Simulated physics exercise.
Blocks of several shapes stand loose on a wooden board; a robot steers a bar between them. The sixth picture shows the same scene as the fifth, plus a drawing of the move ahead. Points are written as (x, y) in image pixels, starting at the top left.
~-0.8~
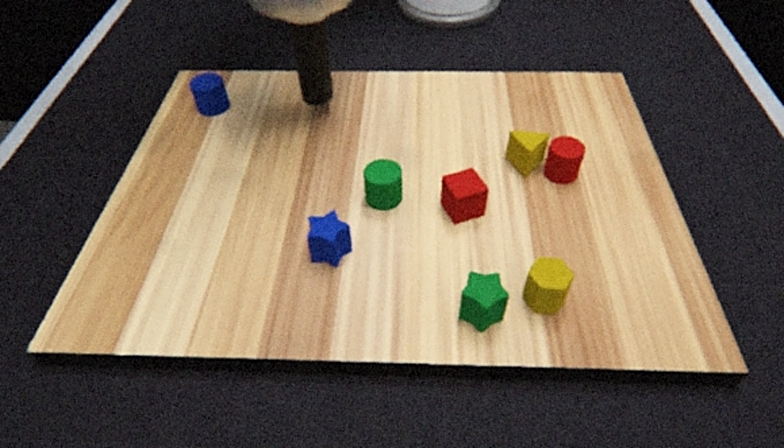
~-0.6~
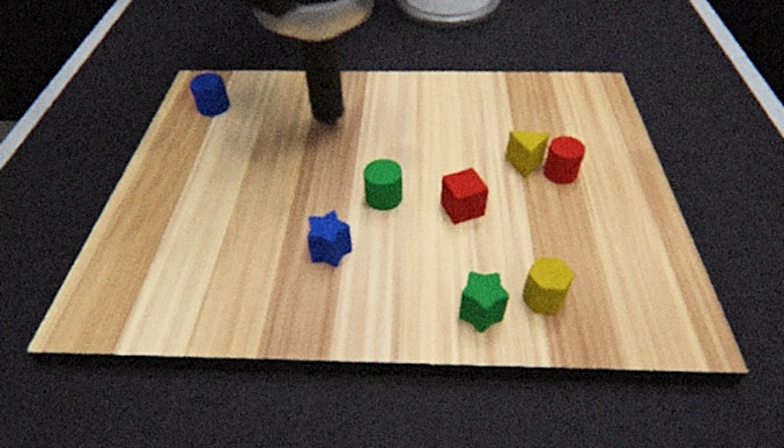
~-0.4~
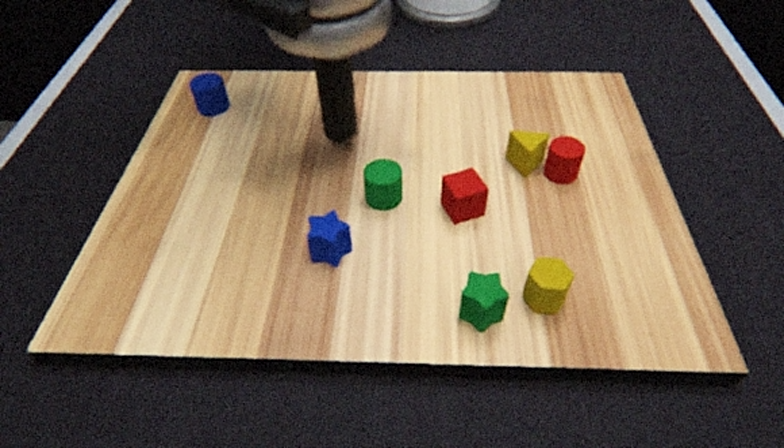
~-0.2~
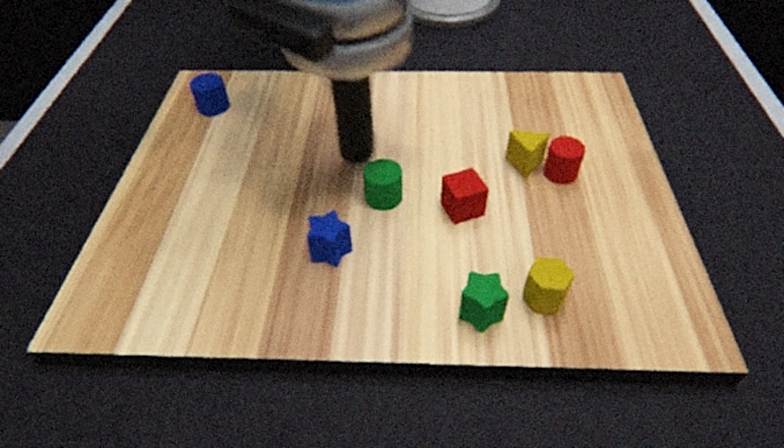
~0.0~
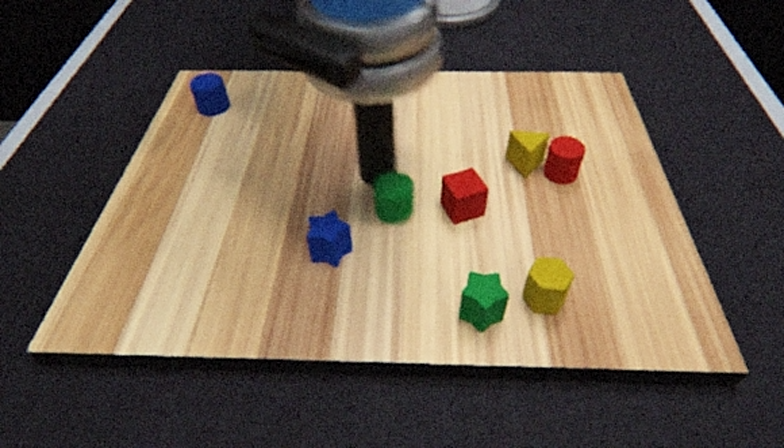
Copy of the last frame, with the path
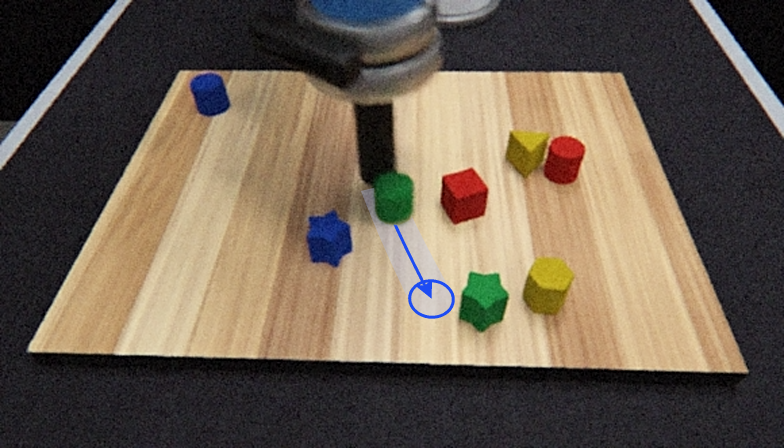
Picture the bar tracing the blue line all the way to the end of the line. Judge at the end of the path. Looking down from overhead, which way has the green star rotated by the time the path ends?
Looking down, my answer is that the green star rotates clockwise.
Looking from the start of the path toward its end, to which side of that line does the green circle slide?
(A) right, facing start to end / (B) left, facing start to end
B: Left, facing start to end.
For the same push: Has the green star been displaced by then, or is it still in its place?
Shifted.
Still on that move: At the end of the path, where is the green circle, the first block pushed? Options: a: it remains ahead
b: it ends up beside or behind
My answer is option b.
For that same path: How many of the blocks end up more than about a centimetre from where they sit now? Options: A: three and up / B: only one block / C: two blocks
The correct letter is C.
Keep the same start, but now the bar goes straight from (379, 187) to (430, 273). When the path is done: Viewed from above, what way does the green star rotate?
Its rotation is clockwise.
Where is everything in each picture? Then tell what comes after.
In the first frame, lower end of the bar (318, 97), tops of blocks, blue star (326, 225), green circle (383, 171), green star (485, 287).
In the second frame, bar (328, 114), blocks as before.
In the third frame, bar (341, 133), blocks as before.
In the fourth frame, bar (358, 153), blocks as before.
In the fifth frame, bar (378, 175), blue star (326, 225), green circle (394, 184), green star (485, 287).
The drawn path runs from (379, 187) to (431, 299).
What follows on the original path. One third of the way, bar (393, 208); green circle (417, 218).
Two thirds of the way, bar (411, 246); green circle (449, 250).
At the end, bar (432, 287); blue star not moved; green circle (479, 269); green star (506, 298), turned 35° clockwise.
